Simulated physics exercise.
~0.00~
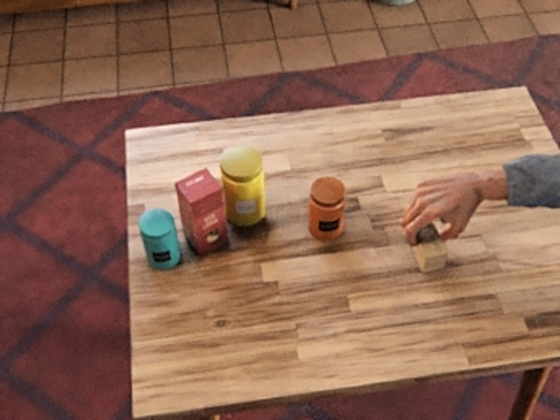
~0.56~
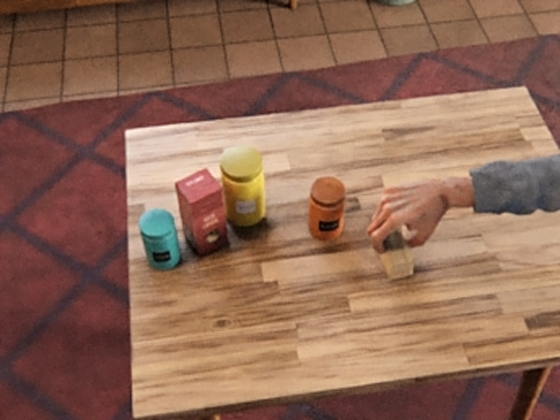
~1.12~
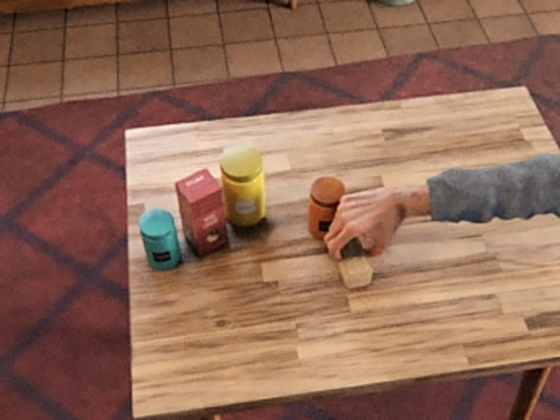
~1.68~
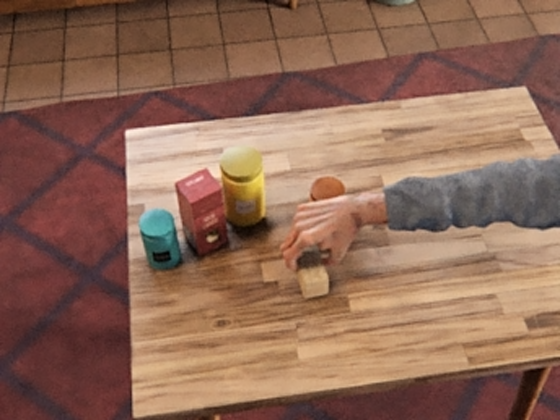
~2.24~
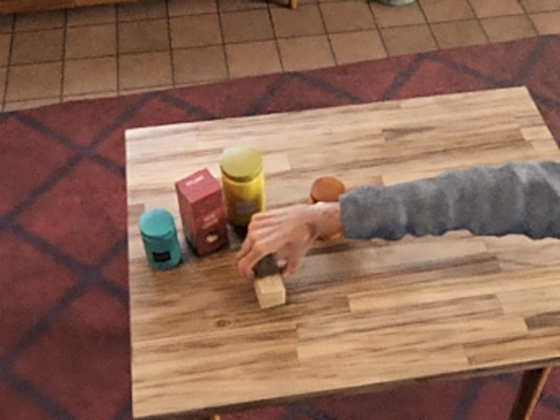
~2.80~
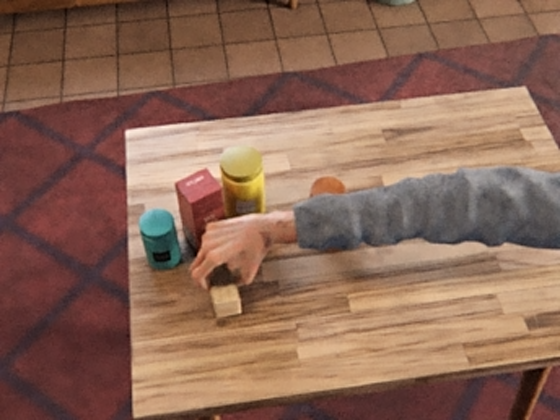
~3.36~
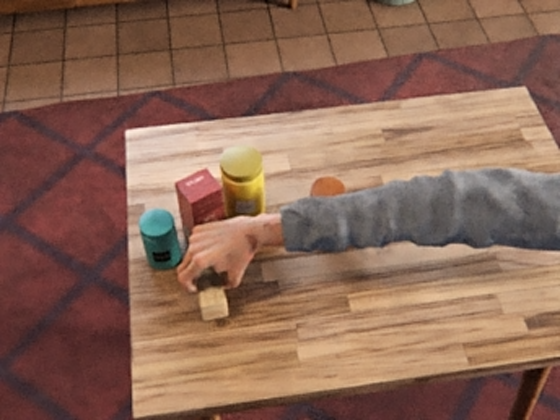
On a wooden tabletop, a hand slides a small wooden block leftward in front of three jars and a red carton, which stay put.
